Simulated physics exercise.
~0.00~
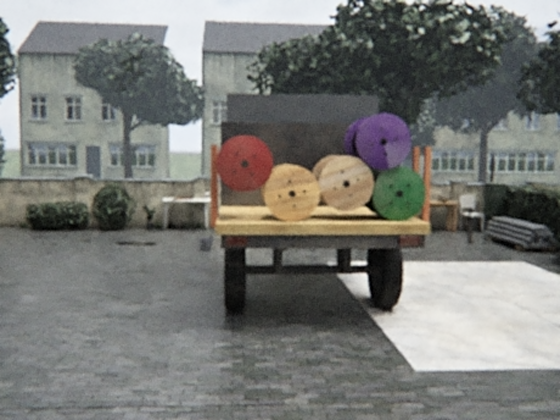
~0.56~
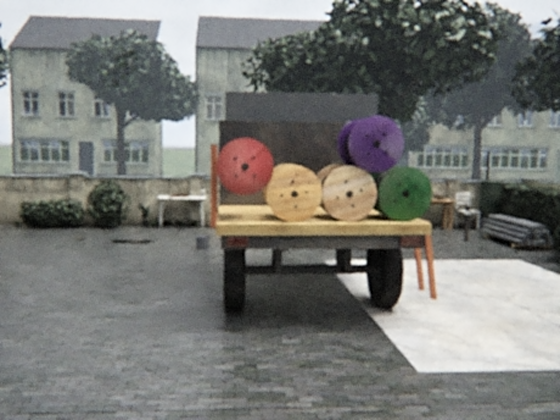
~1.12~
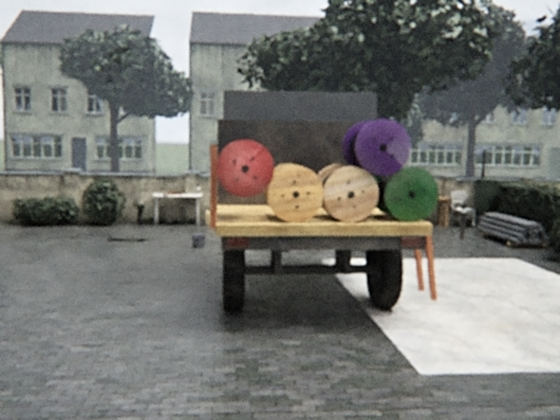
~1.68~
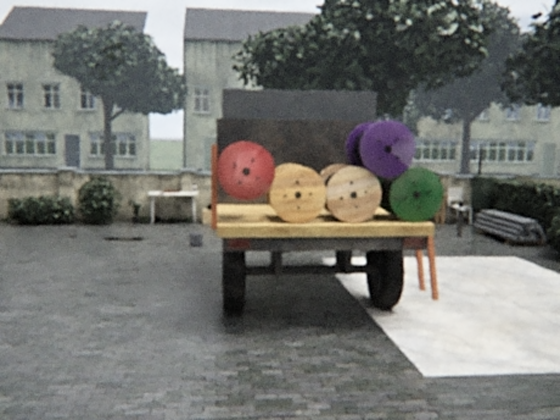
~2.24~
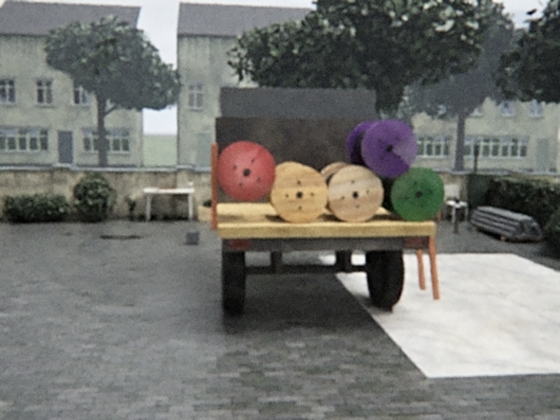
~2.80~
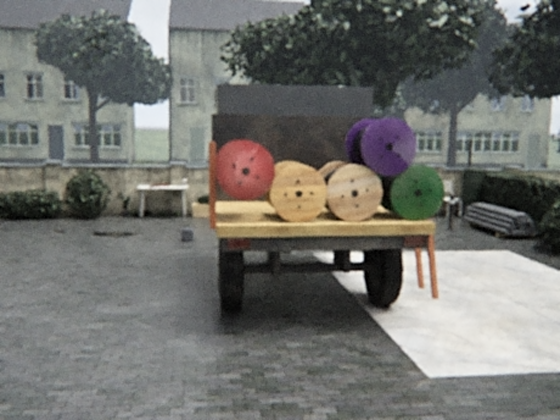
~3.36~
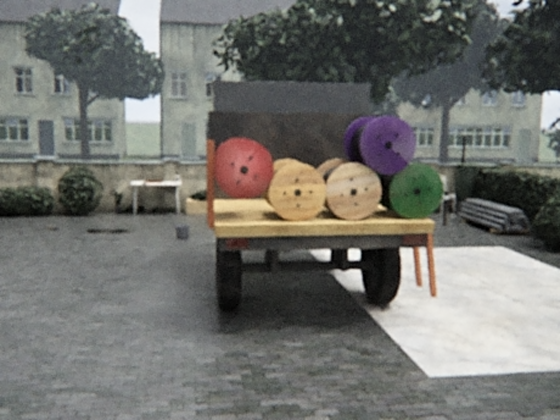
The right-hand posts drop and the reels shift slightly right, but all stay aboard.
